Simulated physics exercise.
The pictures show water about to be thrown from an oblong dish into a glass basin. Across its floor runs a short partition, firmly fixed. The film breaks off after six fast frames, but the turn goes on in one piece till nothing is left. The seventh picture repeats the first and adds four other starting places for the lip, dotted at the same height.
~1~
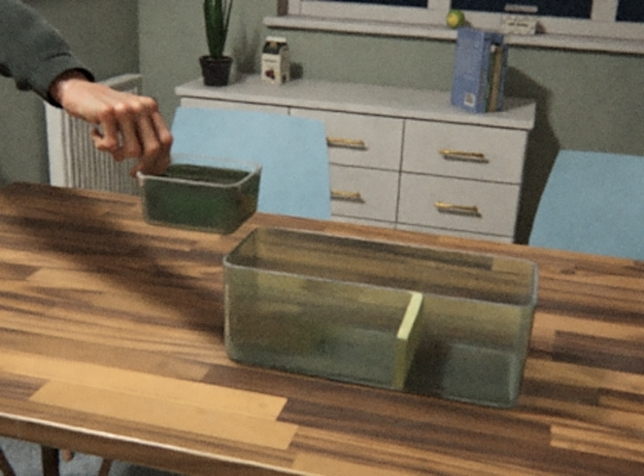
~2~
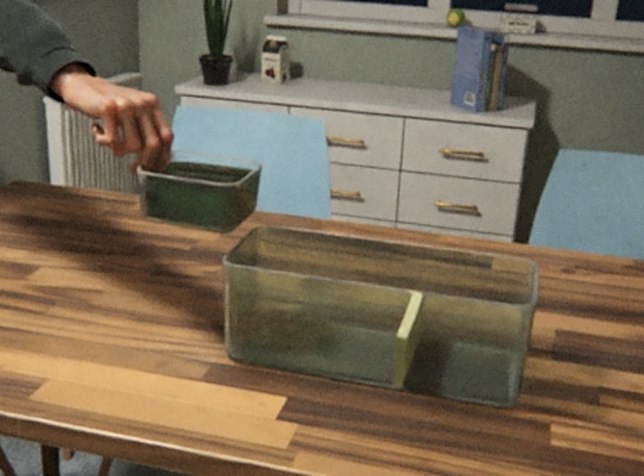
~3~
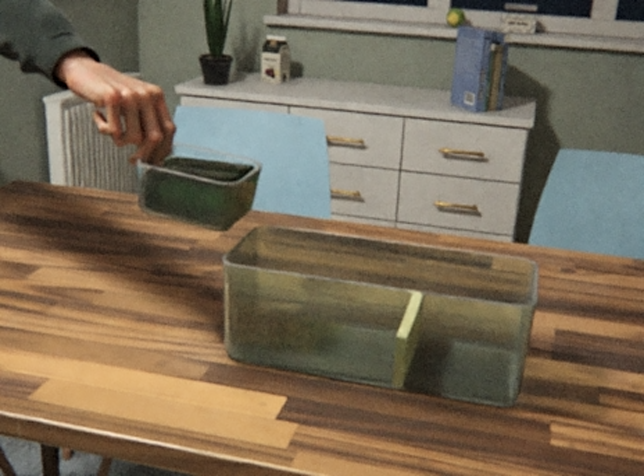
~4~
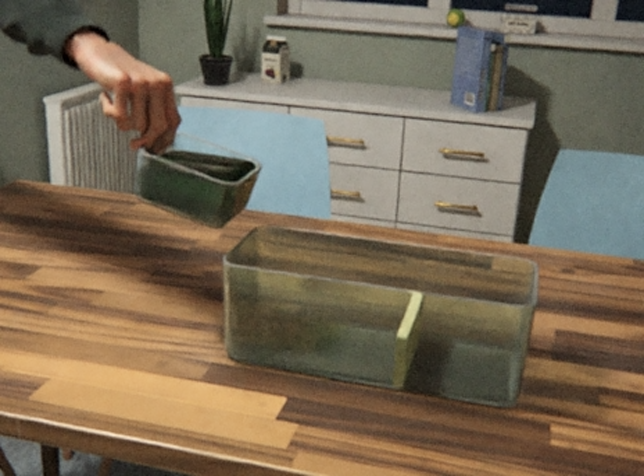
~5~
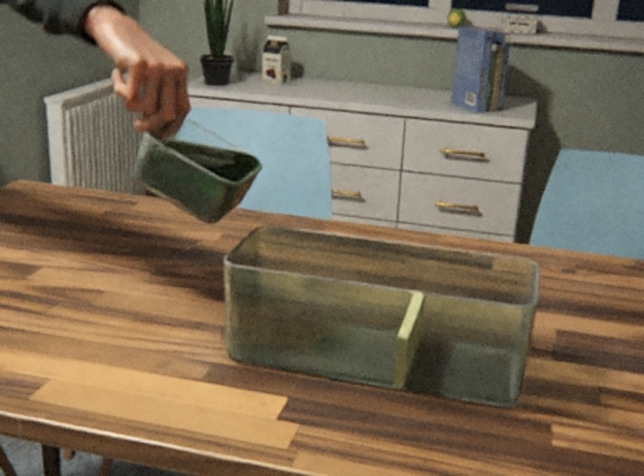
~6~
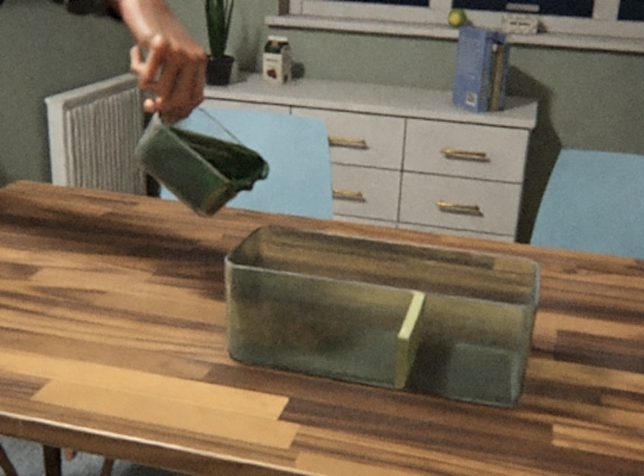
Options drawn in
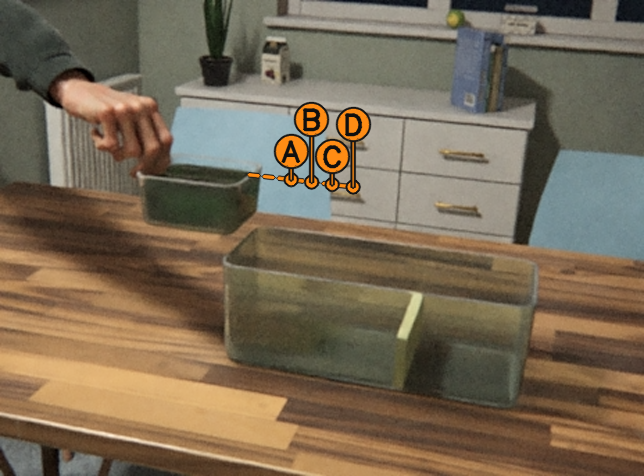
A hand tilts a small oblong dish rightward until water starts over its lip.
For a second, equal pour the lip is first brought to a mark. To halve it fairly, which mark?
Use spot C.
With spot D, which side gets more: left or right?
More ends on the right.
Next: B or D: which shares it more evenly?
D it is.
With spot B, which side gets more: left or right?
The left side.
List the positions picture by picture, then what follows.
Upright, lip at (249, 174); basin from (226, 356) to (519, 406); top of the wall at (411, 314); nothing has left yet.
Upright, lip at (249, 173); nothing has left yet.
Tipped about 6°, lip at (249, 173); nothing has left yet.
Tipped about 14°, lip at (249, 173); water is over the lip, down to (244, 172).
Tipped about 24°, lip at (250, 173); water is over the lip, down to (250, 173).
Tipped about 35°, lip at (251, 174); water is over the lip, down to (255, 182).
On the marked copy, A at (291, 179); B at (311, 182); C at (332, 184); D at (353, 186).
If A is chosen, about 94 % ends left of the wall and 3 % right of it; 3 % is lost outside.
If B is chosen, about 83 % ends left of the wall and 9 % right of it; 9 % is lost outside.
If C is chosen, about 48 % ends left of the wall and 50 % right of it.
If D is chosen, about 28 % ends left of the wall and 70 % right of it.
